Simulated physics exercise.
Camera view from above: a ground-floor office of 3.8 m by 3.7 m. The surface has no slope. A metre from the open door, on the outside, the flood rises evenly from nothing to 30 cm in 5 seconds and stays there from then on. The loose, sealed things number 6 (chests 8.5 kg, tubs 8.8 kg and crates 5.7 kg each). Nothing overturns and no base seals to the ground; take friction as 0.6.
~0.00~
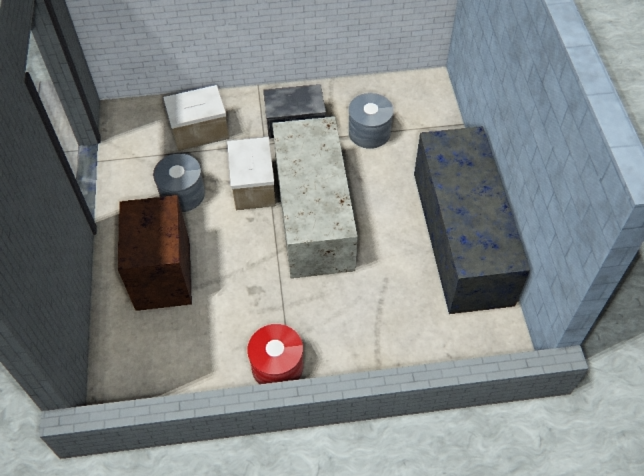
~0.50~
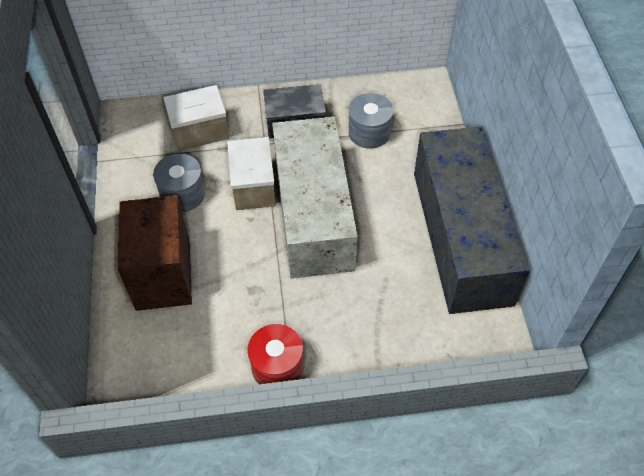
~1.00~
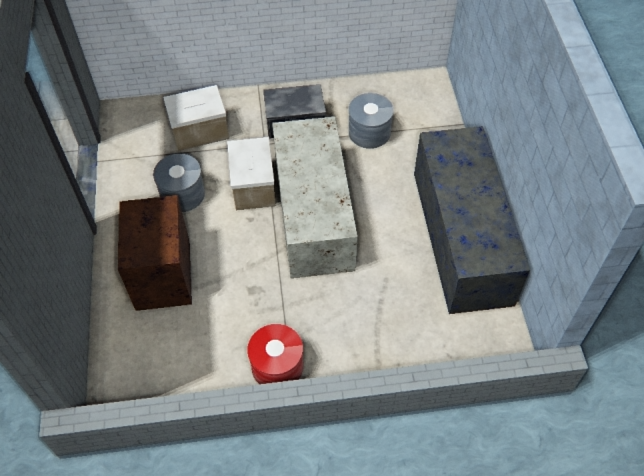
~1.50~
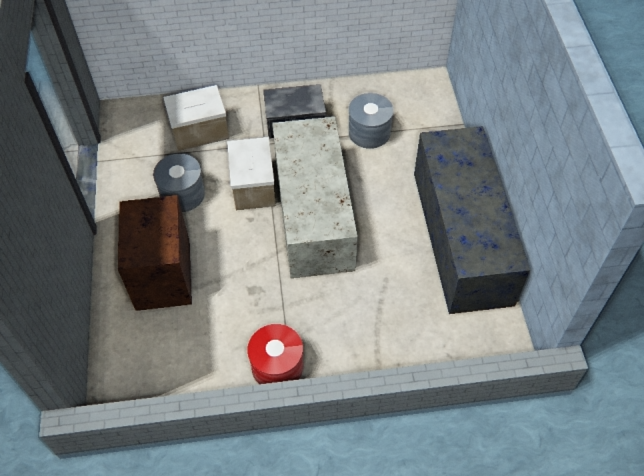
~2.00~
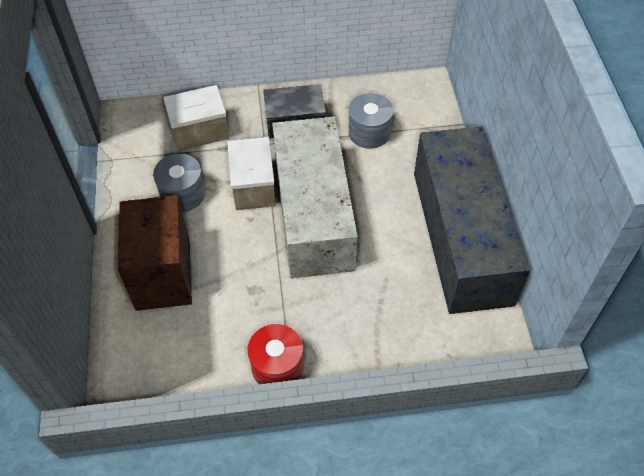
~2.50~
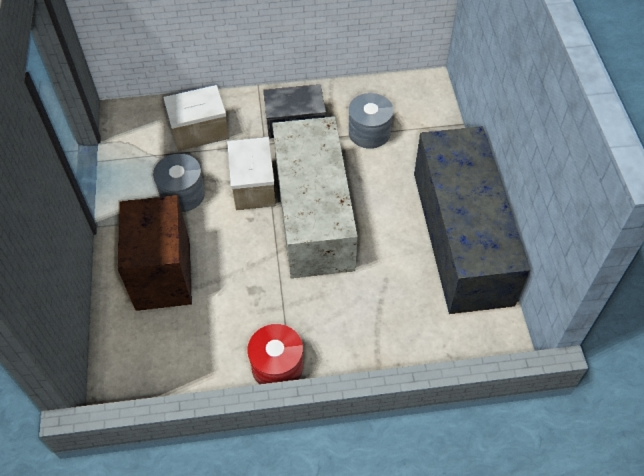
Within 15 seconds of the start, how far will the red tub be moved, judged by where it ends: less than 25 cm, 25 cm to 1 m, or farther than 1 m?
It will be moved 25 cm to 1 m.
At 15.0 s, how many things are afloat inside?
I'd say 6 of them.
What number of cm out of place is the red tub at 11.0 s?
I'd guess some 80 cm by then.
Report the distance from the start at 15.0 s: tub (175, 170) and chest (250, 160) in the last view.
First 150 cm, then 200 cm.
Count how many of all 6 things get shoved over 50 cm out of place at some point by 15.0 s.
Count: 6.
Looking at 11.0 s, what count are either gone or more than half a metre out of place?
It comes to 6.
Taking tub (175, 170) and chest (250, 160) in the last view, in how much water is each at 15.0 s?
Depth approx. 19 cm / 24 cm.
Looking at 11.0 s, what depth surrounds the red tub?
12 cm or so.
After 3.5 s the red tub is near (275, 349), 0.0 m from its start, aground; 0 afloat.
After 6.8 s the red tub is near (278, 362), 0.1 m from its start, aground; 4 afloat.
After 11.0 s the red tub is near (343, 288), 0.8 m from its start, afloat; 6 afloat.
After 15.0 s the red tub is near (270, 294), 0.4 m from its start, afloat; 6 afloat.
